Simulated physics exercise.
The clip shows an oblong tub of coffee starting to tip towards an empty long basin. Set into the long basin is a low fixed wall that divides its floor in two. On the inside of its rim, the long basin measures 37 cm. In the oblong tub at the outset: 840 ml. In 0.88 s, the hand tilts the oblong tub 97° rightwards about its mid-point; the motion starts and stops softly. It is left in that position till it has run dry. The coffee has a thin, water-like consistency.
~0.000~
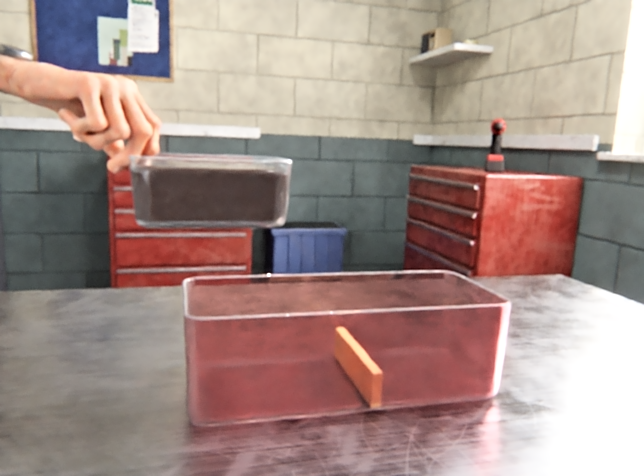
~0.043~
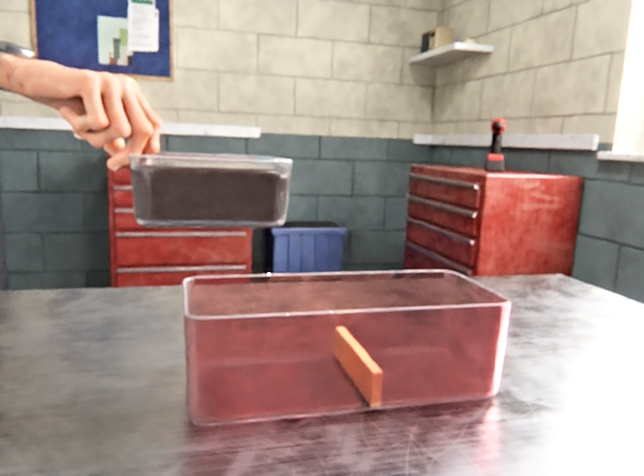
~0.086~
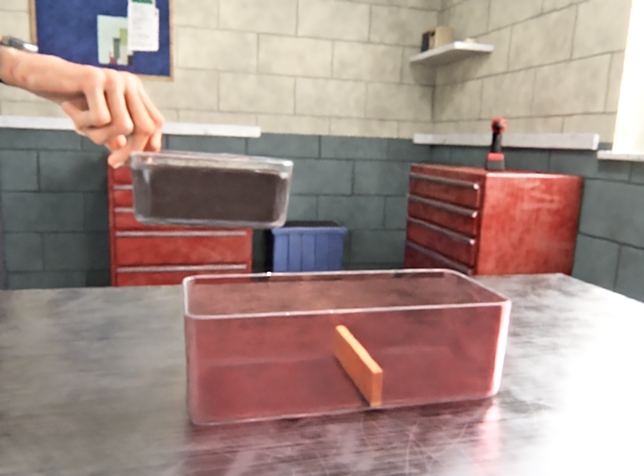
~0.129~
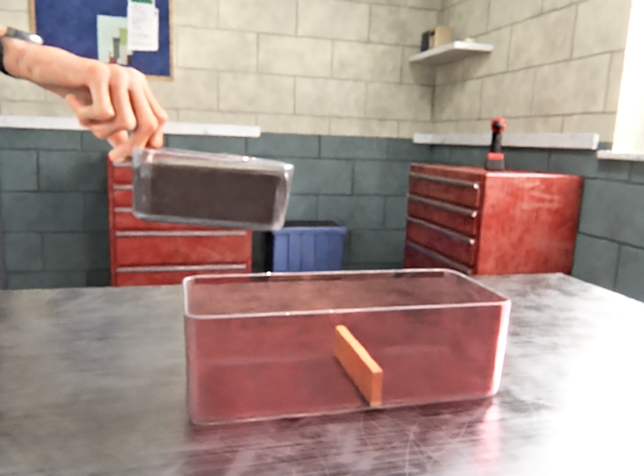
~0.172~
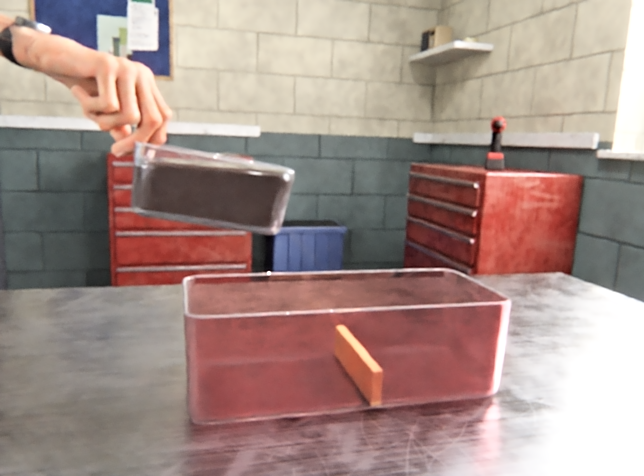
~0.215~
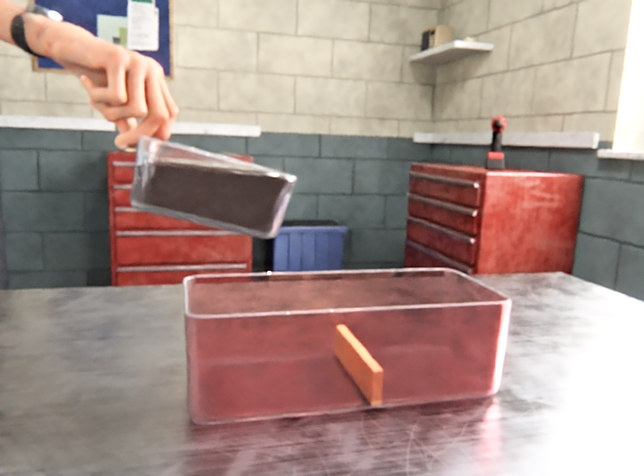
A hand held a clear tub of dark coffee above a long, empty see-through basin with a small orange wall inside, then slowly tilted the tub a little to the right.
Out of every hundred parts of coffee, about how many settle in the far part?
About 13 out of 100.
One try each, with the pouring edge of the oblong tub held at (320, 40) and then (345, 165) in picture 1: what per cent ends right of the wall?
About 65 %, then about 70 %.
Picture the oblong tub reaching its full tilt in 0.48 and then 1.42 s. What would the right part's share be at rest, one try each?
I'd say 15 percent on the first go, 20 percent on the next.
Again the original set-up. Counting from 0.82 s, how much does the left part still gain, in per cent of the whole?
Near 4 in a hundred.
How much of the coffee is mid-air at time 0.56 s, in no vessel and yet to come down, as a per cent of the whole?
About 40 per cent.
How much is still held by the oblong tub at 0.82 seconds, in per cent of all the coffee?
Share remaining: Approx. 8 %.
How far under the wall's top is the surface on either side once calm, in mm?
About 18 mm on the left, about 38 mm on the right.
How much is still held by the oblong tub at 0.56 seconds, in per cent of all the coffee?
Portion remaining: Approx. 38 per cent.
By 0.56 s the tilt is 69° and 38 per cent is still to pour, 22 is left of the wall and 1 right of it.
By 0.82 s the tilt is 96° and 8 per cent is still to pour, 78 is left of the wall and 11 right of it.
By 1.09 s the tilt is 97° and 1 per cent is still to pour, 80 is left of the wall and 13 right of it.
By 1.38 s the tilt is 97° and 0 per cent is still to pour, 82 is left of the wall and 13 right of it.
At rest 82 per cent lies left of the wall, 13 right of it and 5 outside.
